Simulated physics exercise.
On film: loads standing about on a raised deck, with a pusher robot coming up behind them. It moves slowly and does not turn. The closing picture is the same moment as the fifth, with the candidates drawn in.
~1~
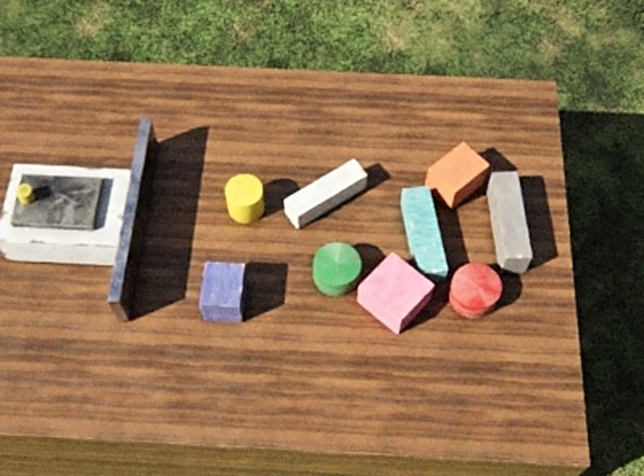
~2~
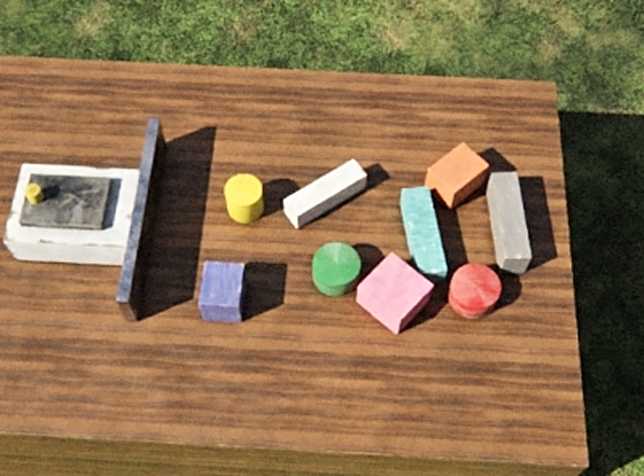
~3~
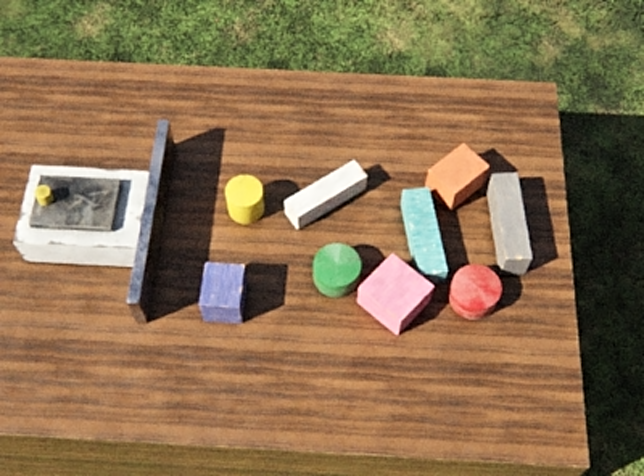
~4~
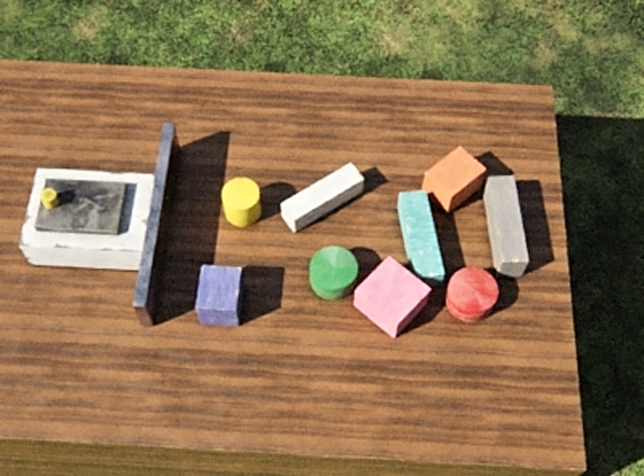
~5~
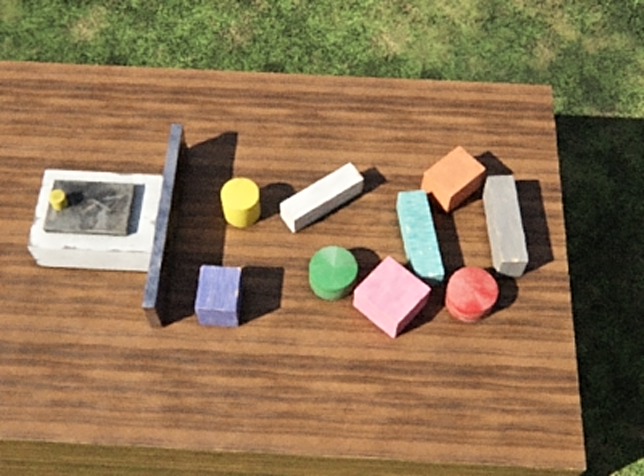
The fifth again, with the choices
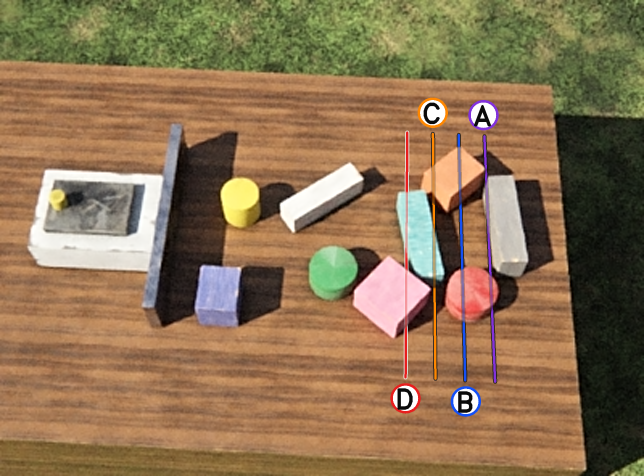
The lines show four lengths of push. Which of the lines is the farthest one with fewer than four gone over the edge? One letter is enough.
A is the last line within the limit.
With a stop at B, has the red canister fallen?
By then, yes.
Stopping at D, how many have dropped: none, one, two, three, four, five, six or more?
By then, none.
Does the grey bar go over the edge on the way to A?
Yes.
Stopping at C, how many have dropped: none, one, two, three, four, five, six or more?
In all, none.
On the marked copy, A at (489, 250); B at (462, 249); C at (434, 247); D at (407, 246).
With A. Early on, robot (213, 213); blue crate (301, 300); white bar (341, 206).
Further on, robot (331, 219); red canister (522, 293); grey bar (508, 224).
At the end, robot (424, 223); grey bar over the edge; red canister over the edge; two fallen.
As for the rest, B is within the limit but short; C is within the limit but short; D is within the limit but short.
